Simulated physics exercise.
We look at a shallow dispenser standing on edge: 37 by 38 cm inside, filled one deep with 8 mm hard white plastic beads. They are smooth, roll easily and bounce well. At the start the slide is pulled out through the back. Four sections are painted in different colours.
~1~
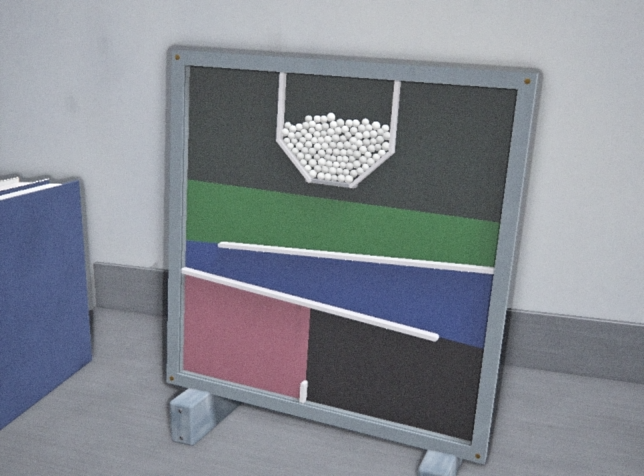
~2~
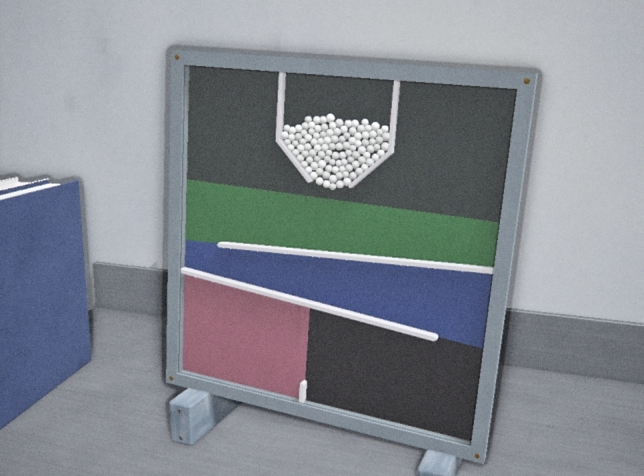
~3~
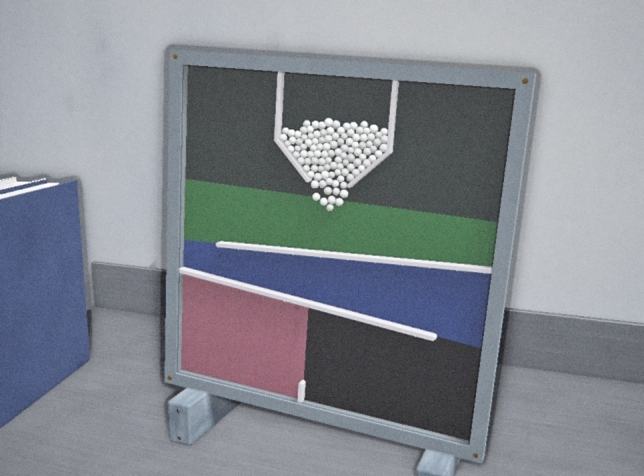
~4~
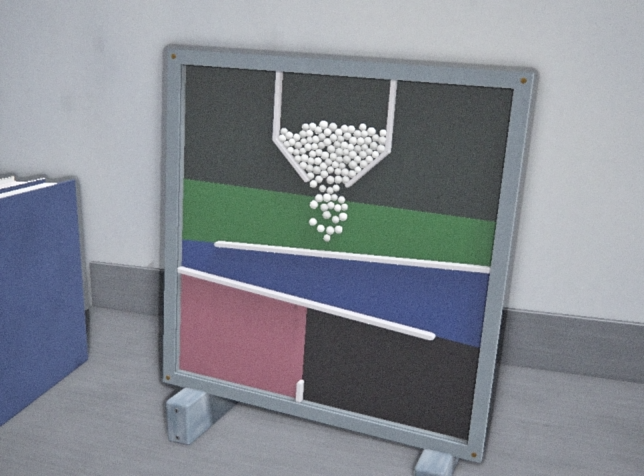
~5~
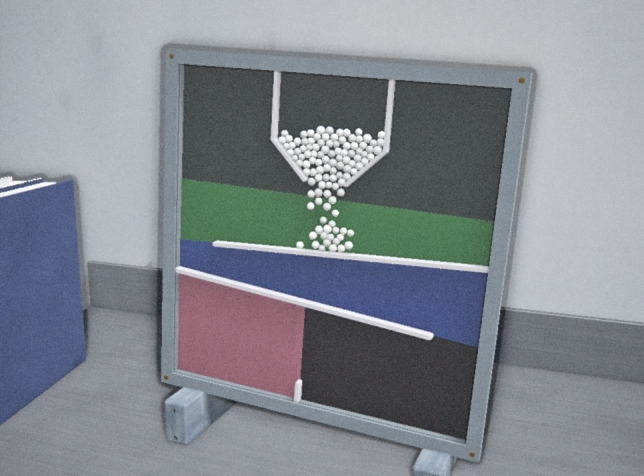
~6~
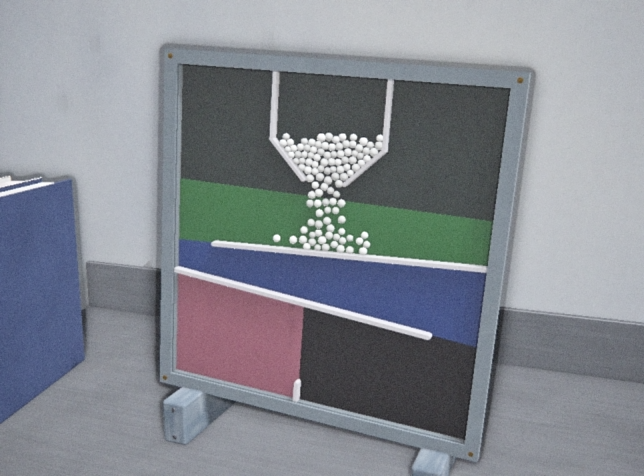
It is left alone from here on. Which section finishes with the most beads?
It is green.
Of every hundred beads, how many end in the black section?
Roughly 20 per cent.
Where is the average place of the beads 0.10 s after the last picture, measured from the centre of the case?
Some 1 cm right and 4 cm above.
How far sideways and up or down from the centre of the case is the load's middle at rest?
Some 4 cm right and 4 cm below.
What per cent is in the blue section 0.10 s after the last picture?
About 0 per cent.
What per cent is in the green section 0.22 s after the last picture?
Roughly 90 per cent.
Then, 0.10 s after the last picture, the beads' middle is 1 cm right of and 4 cm above the centre; green 60 %.
Then, 0.22 s after the last picture, the beads' middle is 1 cm right of and 2 cm above the centre; green 90 %.
Then, 0.45 s after the last picture, the beads' middle is in line with and level with the centre; blue 15 %, green 85 %.
All still 3.3 s after it, pink 0 %, blue 0 %, green 80 %, black 20 %.
